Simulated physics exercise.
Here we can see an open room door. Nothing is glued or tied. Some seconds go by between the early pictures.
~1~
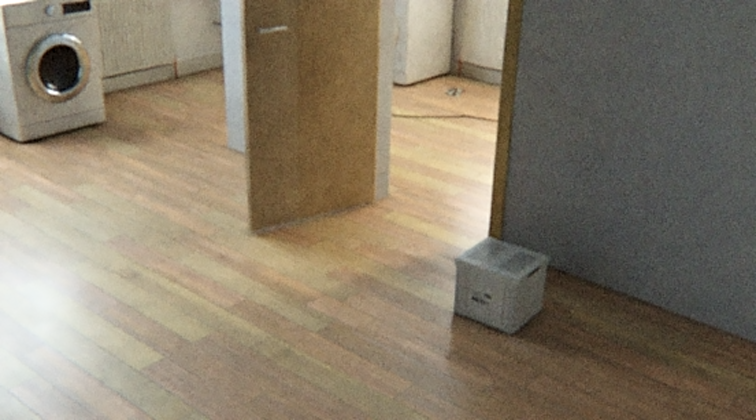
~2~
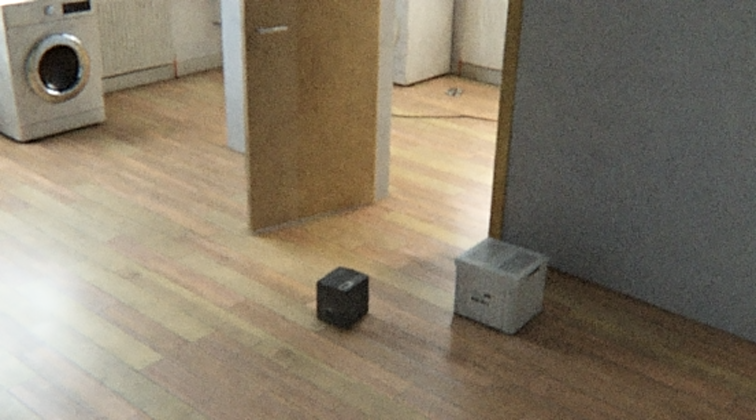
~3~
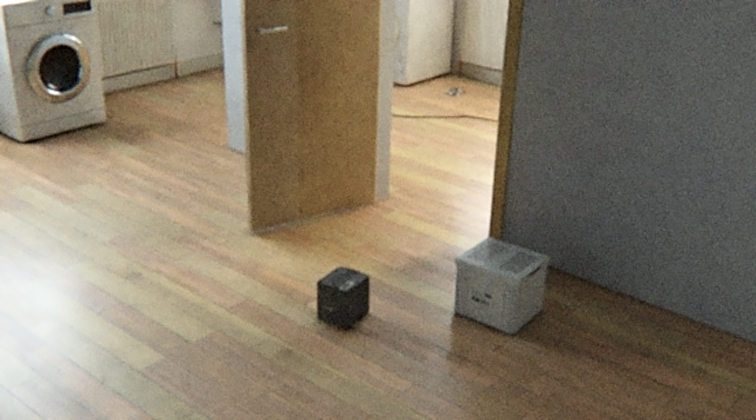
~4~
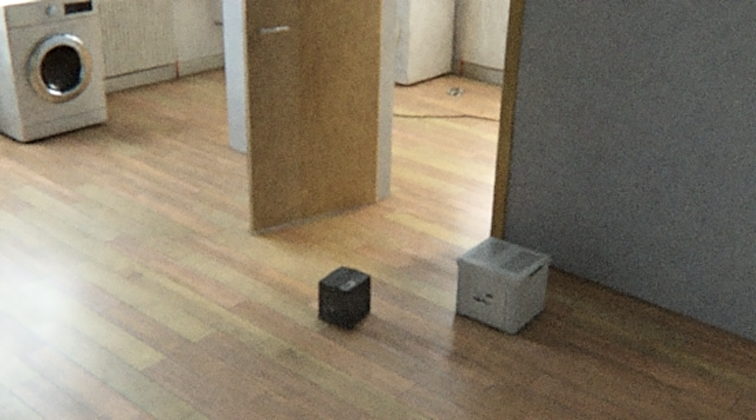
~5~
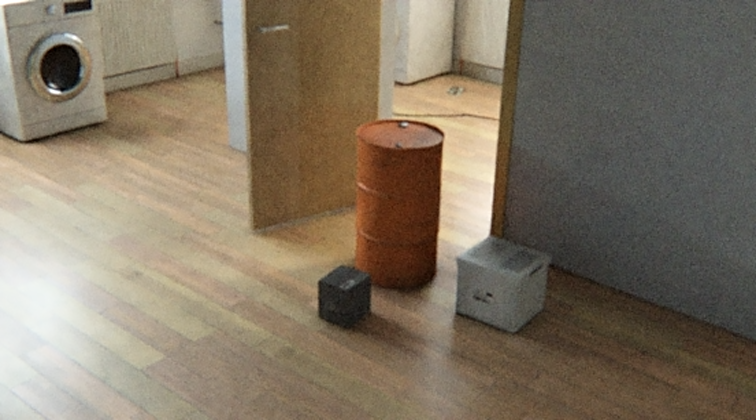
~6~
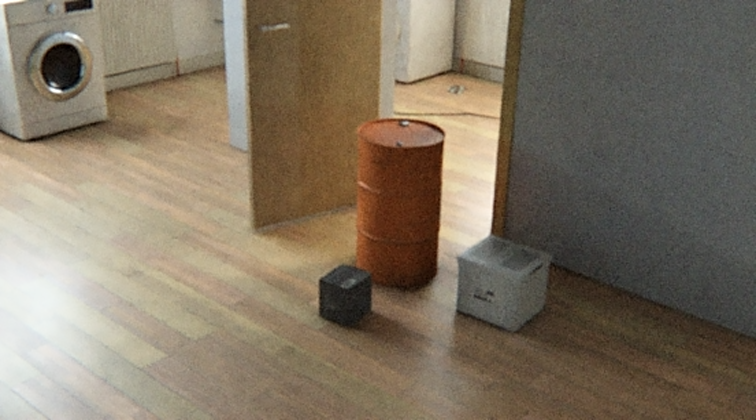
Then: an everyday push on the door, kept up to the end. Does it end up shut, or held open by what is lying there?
It ends up held open.
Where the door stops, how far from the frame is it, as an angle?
It comes to about 55°.
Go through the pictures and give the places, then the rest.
Door wide open and still, in the first picture.
Door wide open and still; grey parcel (343, 297); white tote (500, 285), in the second picture.
Door wide open and still; grey parcel (344, 297); white tote (500, 285), in the third picture.
Door wide open and still; grey parcel (345, 297); white tote (502, 285), in the fourth picture.
Door wide open and still; grey parcel (345, 296); white tote (502, 284), in the fifth picture.
Door wide open and still; orange drum (399, 202); grey parcel (346, 295), in the sixth picture.
Then, 0.70 s past the last view, door 93° open.
Then, 1.10 s past the last view, door 80° open.
Then, 1.50 s past the last view, door 65° open.
Finally, door 57° open; all 3 still in place. Final places as the last picture's camera would see them, orange drum near (400, 202).
